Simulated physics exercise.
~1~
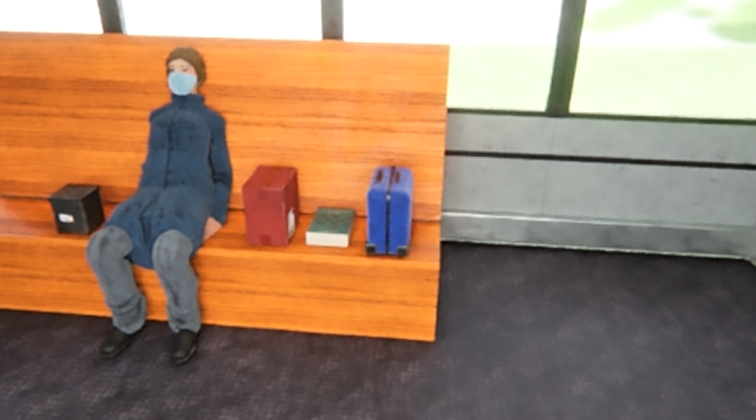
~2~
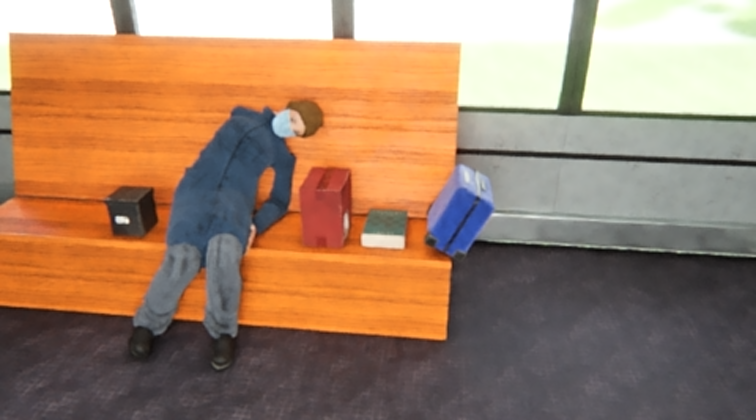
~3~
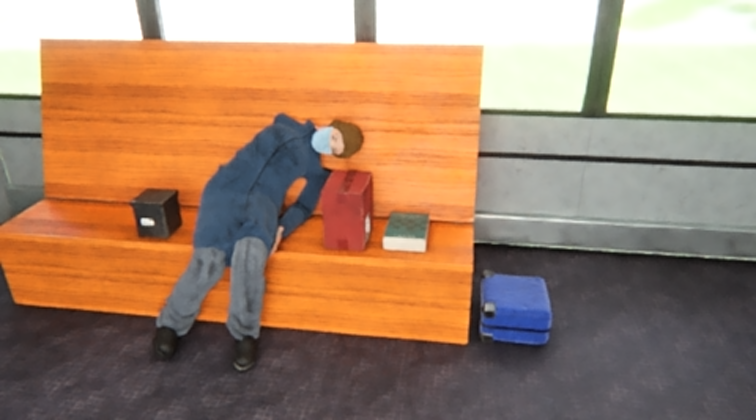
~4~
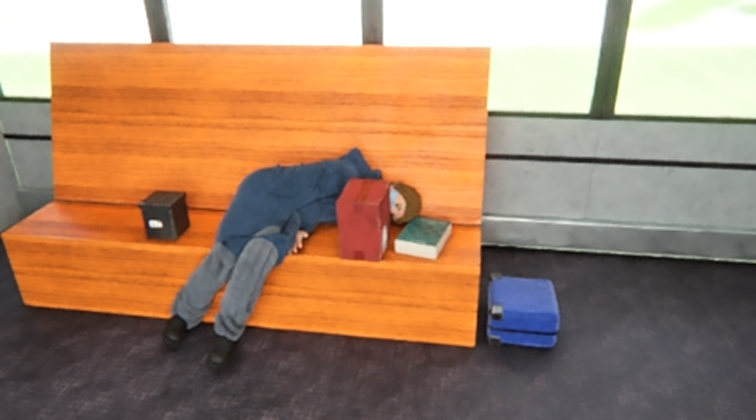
A masked passenger in a blue coat slumped sideways to the right along a wooden bench as a blue suitcase tipped off the end onto the floor, and finished lying behind the upright red case, with the green book and black box still on the seat.
